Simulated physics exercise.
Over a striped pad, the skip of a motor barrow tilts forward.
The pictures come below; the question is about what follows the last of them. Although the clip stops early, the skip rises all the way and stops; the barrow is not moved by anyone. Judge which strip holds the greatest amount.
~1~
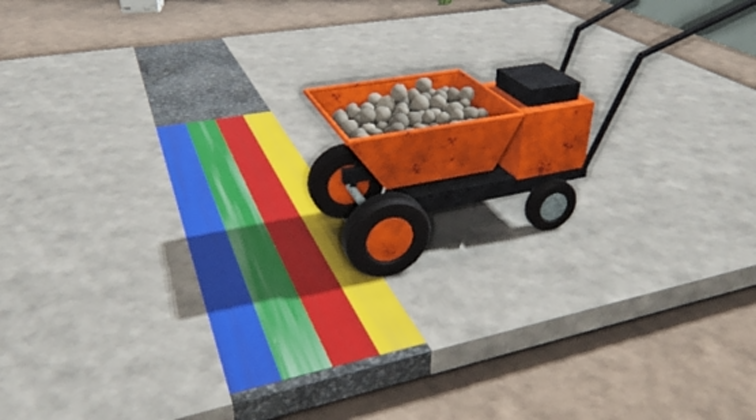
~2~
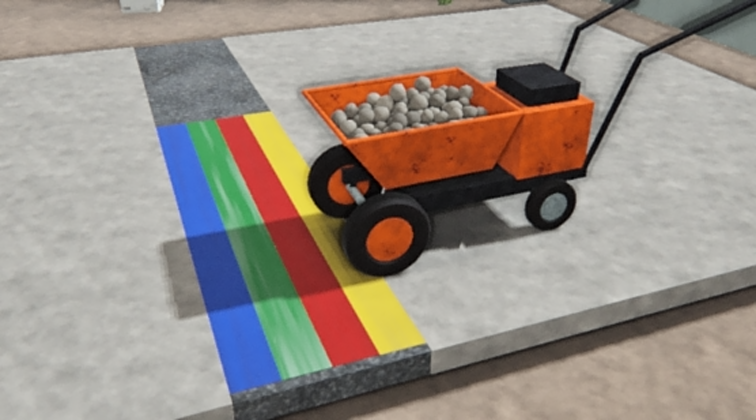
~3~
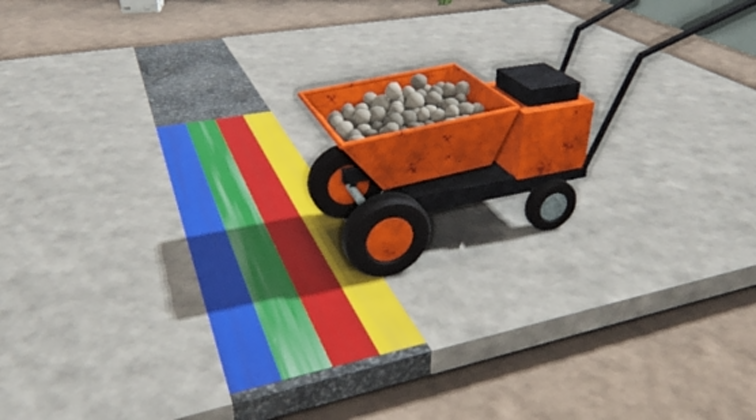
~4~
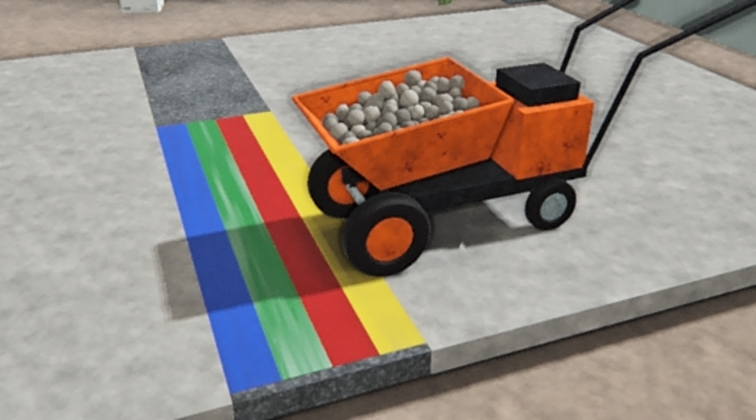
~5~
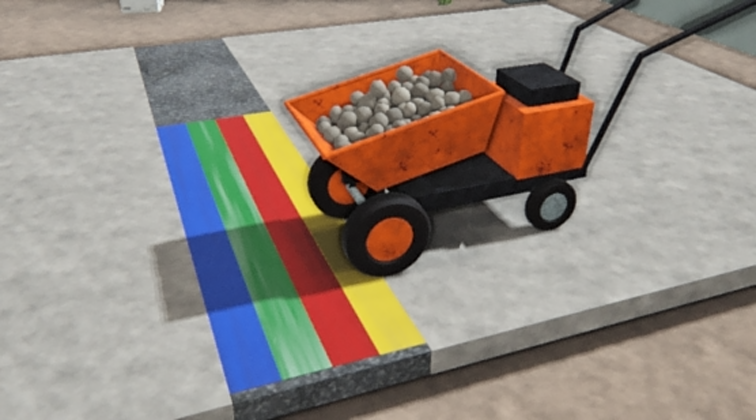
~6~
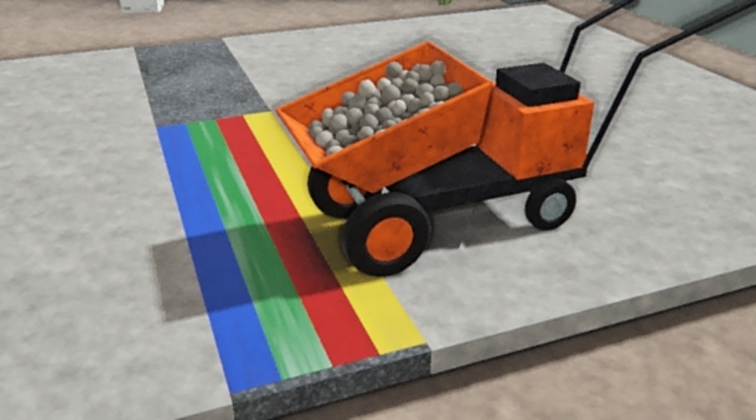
Greatest amount: The blue strip.
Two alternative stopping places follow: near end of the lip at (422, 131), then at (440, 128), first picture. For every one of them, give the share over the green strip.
Position 1 near 30 %, position 2 near 20 %.
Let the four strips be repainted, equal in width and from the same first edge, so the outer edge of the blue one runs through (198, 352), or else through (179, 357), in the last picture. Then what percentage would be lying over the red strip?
I get 0 % for the first one and 0 % for the second.
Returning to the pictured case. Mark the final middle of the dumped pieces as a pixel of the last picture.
Once nothing moves, the middle sits near (209, 273).
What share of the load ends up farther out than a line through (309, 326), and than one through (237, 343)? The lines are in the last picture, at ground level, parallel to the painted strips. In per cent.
About 80 percent, then about 40 percent.
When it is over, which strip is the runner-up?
That would be the strip in green.
Soon after the last picture, skip tipped steeply; all in the skip.
A little later, skip tipped right over; most in the skip; a small part over the green strip; a small part over the blue strip; a stray few off the paint.
Later still, skip tipped right over; about a quarter in the skip; a small part over the green strip; about a third over the blue strip; about a quarter off the paint.
At rest, skip tipped right over; about a quarter in the skip; none over the yellow strip; none over the red strip; a small part over the green strip; about a third over the blue strip; about a third off the paint.
